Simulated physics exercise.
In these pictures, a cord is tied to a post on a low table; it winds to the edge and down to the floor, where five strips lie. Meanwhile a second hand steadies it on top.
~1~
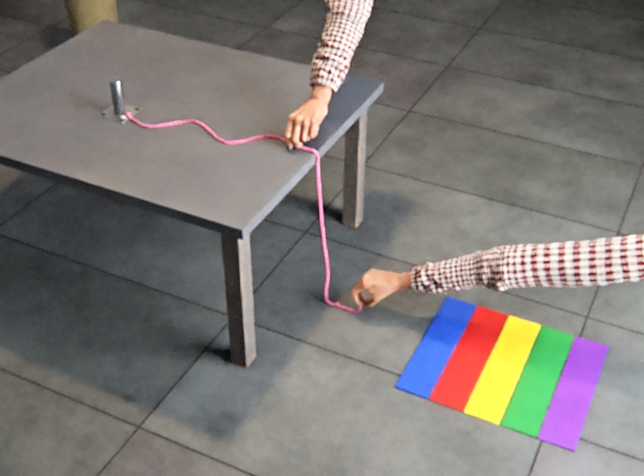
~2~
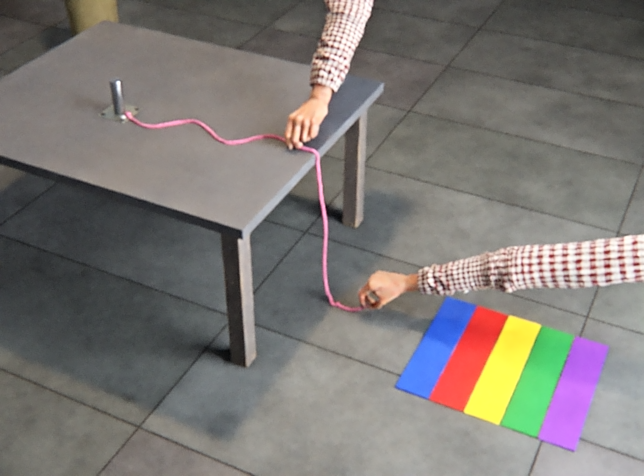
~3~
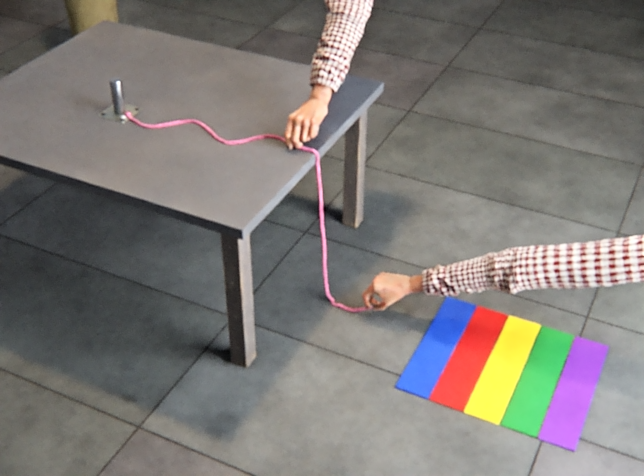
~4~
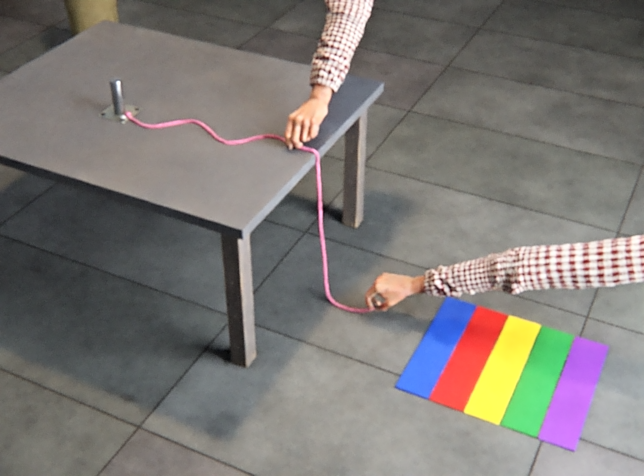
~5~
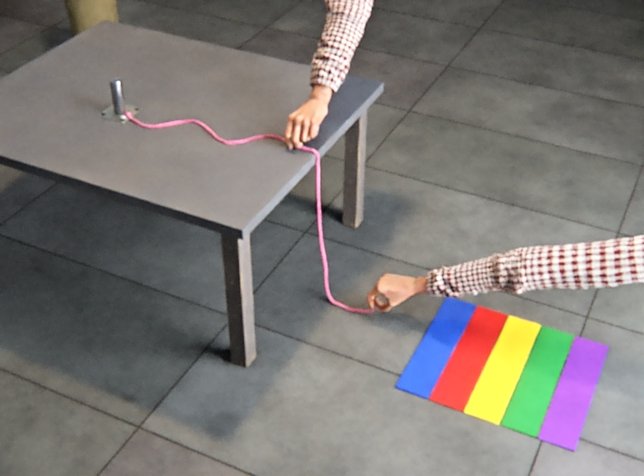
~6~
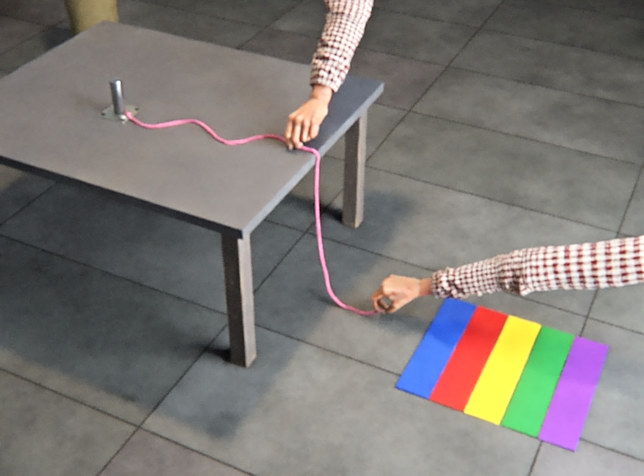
At first, one hand presses a pink cord at the edge of a low table, where it runs from a metal post, while another hand holds its lower end near the floor. The lower hand then draws the end slightly right, toward the blue strip of five coloured strips, as the upper hand stays still.
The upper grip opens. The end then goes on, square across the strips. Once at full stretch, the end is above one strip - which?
The end stops over the yellow strip.
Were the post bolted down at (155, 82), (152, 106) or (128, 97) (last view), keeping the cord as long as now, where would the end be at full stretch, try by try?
Going through them in sequence: (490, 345), (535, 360) and finally (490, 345).
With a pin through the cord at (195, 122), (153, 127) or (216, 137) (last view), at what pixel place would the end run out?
The pixel places are (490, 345), (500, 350) and (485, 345), one per try.
Soon after, end near (439, 328); over blue.
Then, end near (482, 342); over red.
At full stretch, end near (508, 351); over yellow. It halts on the yellow strip.
